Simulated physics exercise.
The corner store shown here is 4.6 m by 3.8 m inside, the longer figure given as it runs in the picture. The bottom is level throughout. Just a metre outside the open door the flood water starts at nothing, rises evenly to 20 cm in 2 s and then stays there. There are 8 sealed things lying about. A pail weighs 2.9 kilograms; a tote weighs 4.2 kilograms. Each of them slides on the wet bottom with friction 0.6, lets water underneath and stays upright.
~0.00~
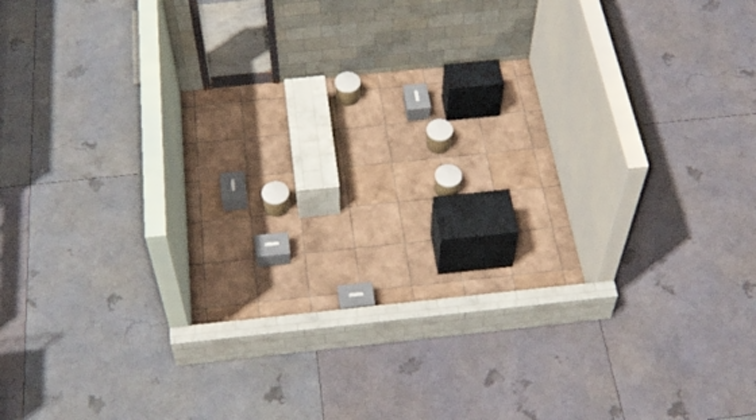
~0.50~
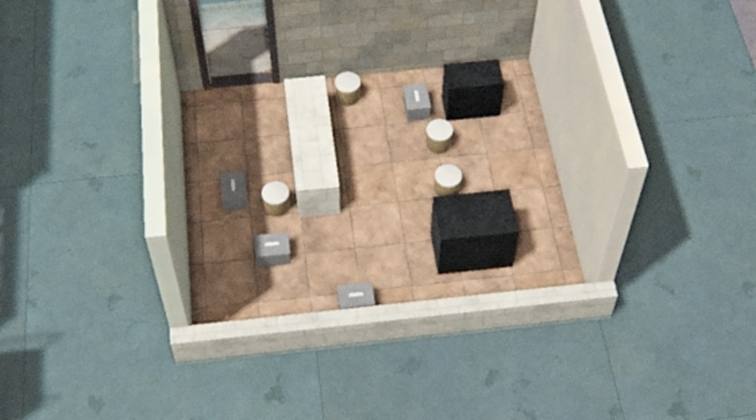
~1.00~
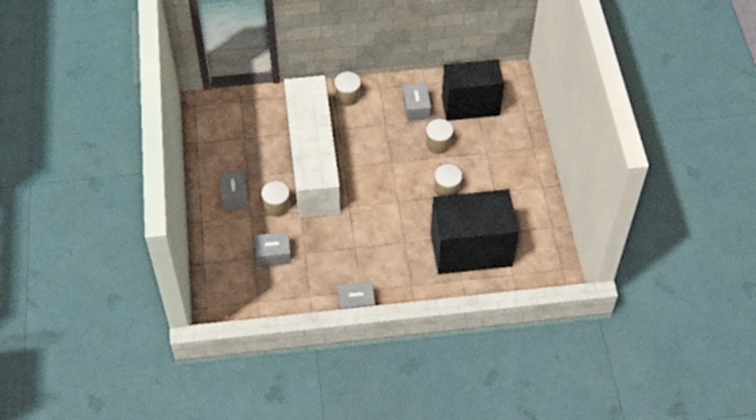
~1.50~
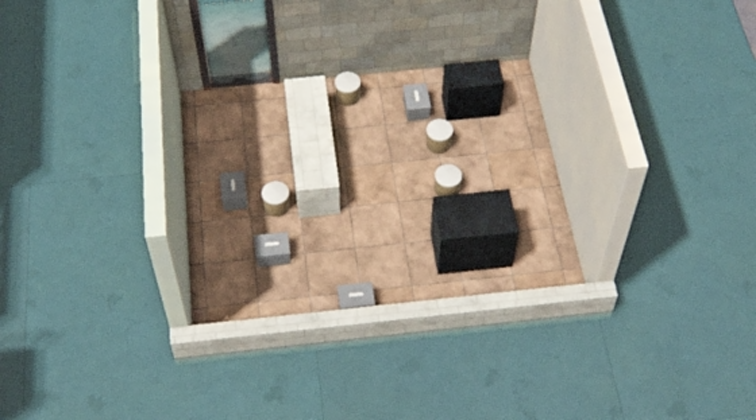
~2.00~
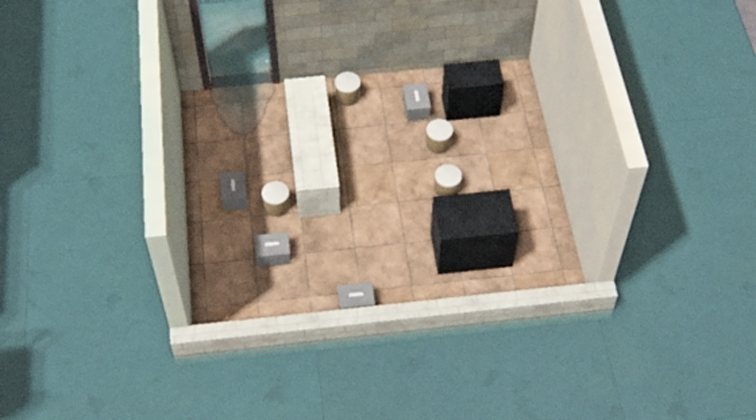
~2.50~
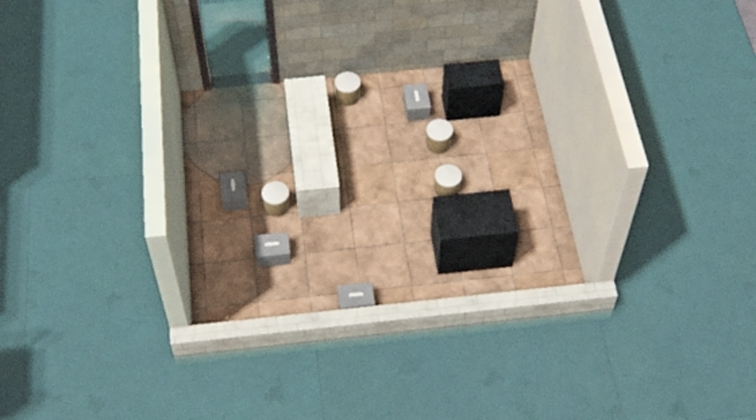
Teal water spreading over the grey ground around a roofless corner store, then seeping through the doorway across the tiled floor.
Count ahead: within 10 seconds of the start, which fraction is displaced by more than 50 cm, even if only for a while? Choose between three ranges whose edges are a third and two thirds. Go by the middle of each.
The range is the middle one, a third to two thirds.
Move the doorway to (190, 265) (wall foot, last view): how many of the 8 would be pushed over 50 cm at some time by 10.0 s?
So the tally would be 4.
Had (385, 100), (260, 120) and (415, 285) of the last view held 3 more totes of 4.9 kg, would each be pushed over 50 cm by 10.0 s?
Sequence: Below the line / above the line / above the line.
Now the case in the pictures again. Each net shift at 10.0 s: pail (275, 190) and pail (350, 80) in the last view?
First 200 cm, then 5 cm.
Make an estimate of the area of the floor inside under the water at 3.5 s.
Roughly 4.0 m2.
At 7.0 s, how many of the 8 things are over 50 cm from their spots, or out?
I make it 4 by then.
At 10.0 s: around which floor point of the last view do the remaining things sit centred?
Mean position: Approximately (457, 172).
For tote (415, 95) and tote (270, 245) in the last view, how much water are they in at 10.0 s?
About 2 and 7 cm.
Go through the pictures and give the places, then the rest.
In the first picture, a pail at (275, 192), on the bottom; a tote at (272, 244), on the bottom; 0.0 m2 under water; 0 of 8 have shifted.
In the second picture, a pail at (275, 192) rests on the ground; a tote at (272, 244), on the bottom; water covers 0.0 m2; 0 of 8 have shifted.
In the third picture, a pail at (275, 192), on the bottom; a tote at (272, 244), on the bottom; 0.0 m2 under water; 0 of 8 have shifted.
In the fourth picture, a pail at (275, 192), on the bottom; a tote at (272, 244) rests on the ground; water covers 0.0 m2; 0 of 8 have shifted.
In the fifth picture, a pail at (275, 192) rests on the ground; a tote at (272, 244) rests on the ground; water covers 0.4 m2; 0 of 8 have shifted.
In the sixth picture, a pail at (275, 192) rests on the ground; a tote at (272, 244) rests on the ground; 1.8 m2 under water; 0 of 8 have shifted.
After 3.5 s 0 of 8 are over 50 cm from their spots; 1 afloat.
After 4.5 s 3 of 8 are over 50 cm from their spots; 2 afloat.
After 7.0 s 4 of 8 are over 50 cm from their spots; 2 afloat.
After 10.0 s 4 of 8 are over 50 cm from their spots, and 4 have been at some point; 3 afloat.
